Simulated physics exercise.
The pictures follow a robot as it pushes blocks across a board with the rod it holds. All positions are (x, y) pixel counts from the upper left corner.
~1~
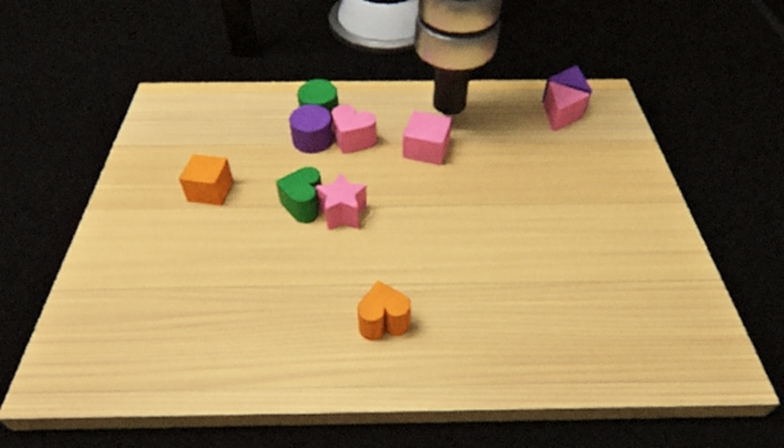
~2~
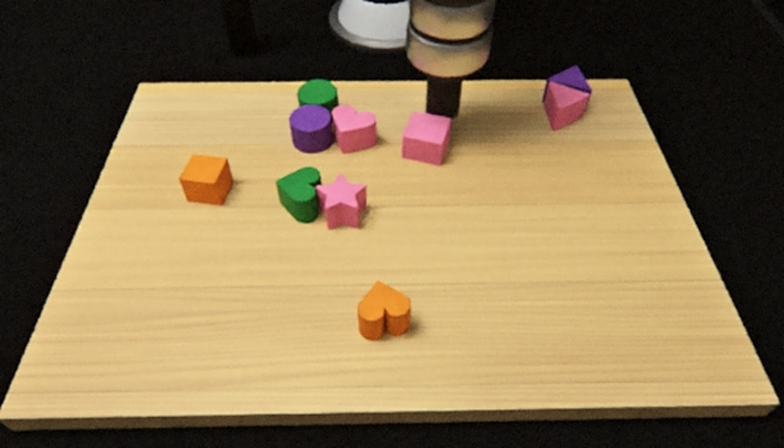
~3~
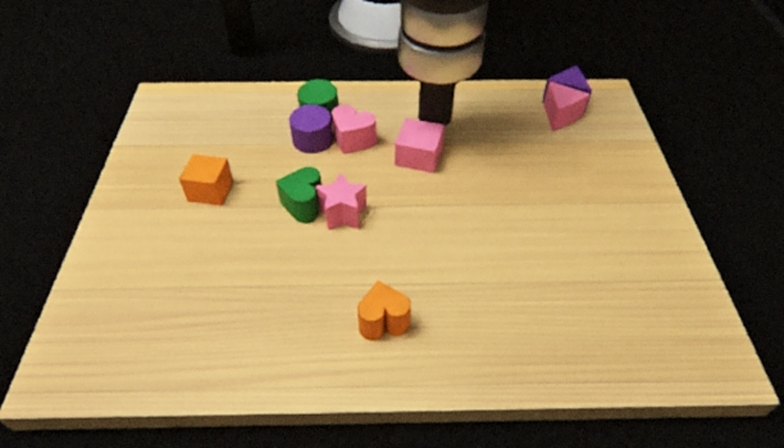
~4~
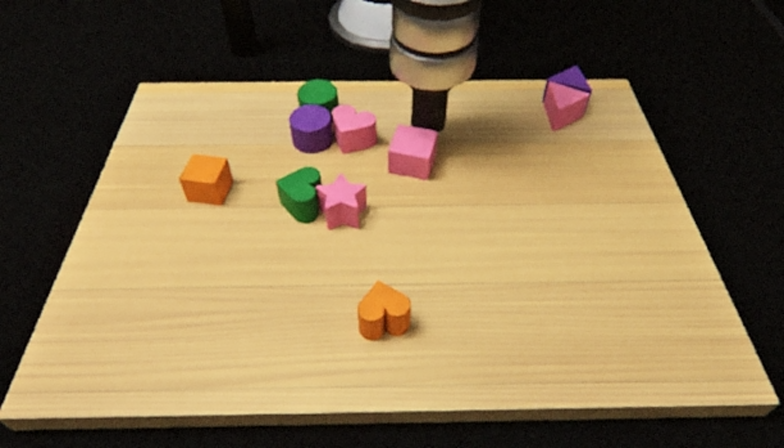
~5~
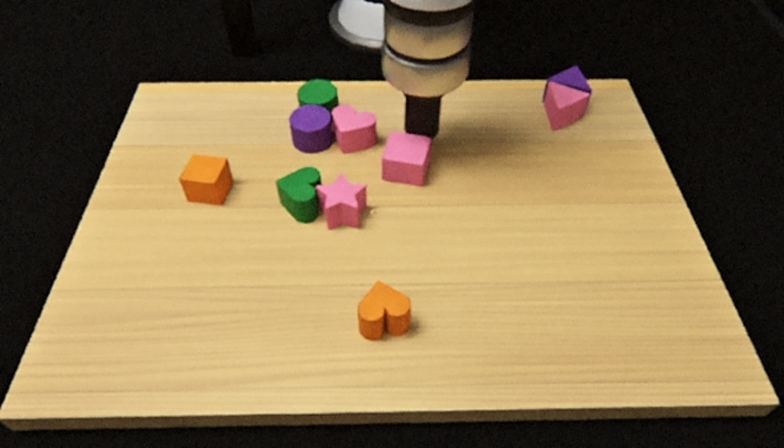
On a wooden board, a dark rod pushes a pink block left and slightly toward the viewer.
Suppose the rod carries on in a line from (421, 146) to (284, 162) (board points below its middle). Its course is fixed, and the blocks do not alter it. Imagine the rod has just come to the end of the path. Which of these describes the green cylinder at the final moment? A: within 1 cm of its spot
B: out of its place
Choice B: Out of its place.
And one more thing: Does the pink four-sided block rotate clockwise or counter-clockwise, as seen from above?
Turns anticlockwise.
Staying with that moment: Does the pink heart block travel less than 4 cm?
Short answer: No.
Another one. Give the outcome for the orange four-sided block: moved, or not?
The block stays on its spot.
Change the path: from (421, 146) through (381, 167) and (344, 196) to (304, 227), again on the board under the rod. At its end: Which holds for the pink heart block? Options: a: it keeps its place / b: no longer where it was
a
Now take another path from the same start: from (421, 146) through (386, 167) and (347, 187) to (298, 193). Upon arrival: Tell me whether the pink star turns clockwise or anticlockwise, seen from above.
The sense of turning is clockwise.
What follows on the original path. One third of the way, rod at (375, 134); purple cylinder at (301, 116); pink heart block at (339, 115), turned 20° clockwise; pink four-sided block at (399, 152), turned 20° anticlockwise.
Two thirds of the way, rod at (328, 139); purple cylinder at (264, 107); green cylinder at (308, 84); pink heart block at (305, 111), turned 60° clockwise; pink four-sided block at (399, 152), turned 20° anticlockwise.
At the end, rod at (281, 146); orange four-sided block still; purple cylinder at (257, 104); green cylinder at (308, 84); pink heart block at (297, 110), turned 95° clockwise; pink four-sided block at (399, 152), turned 20° anticlockwise.
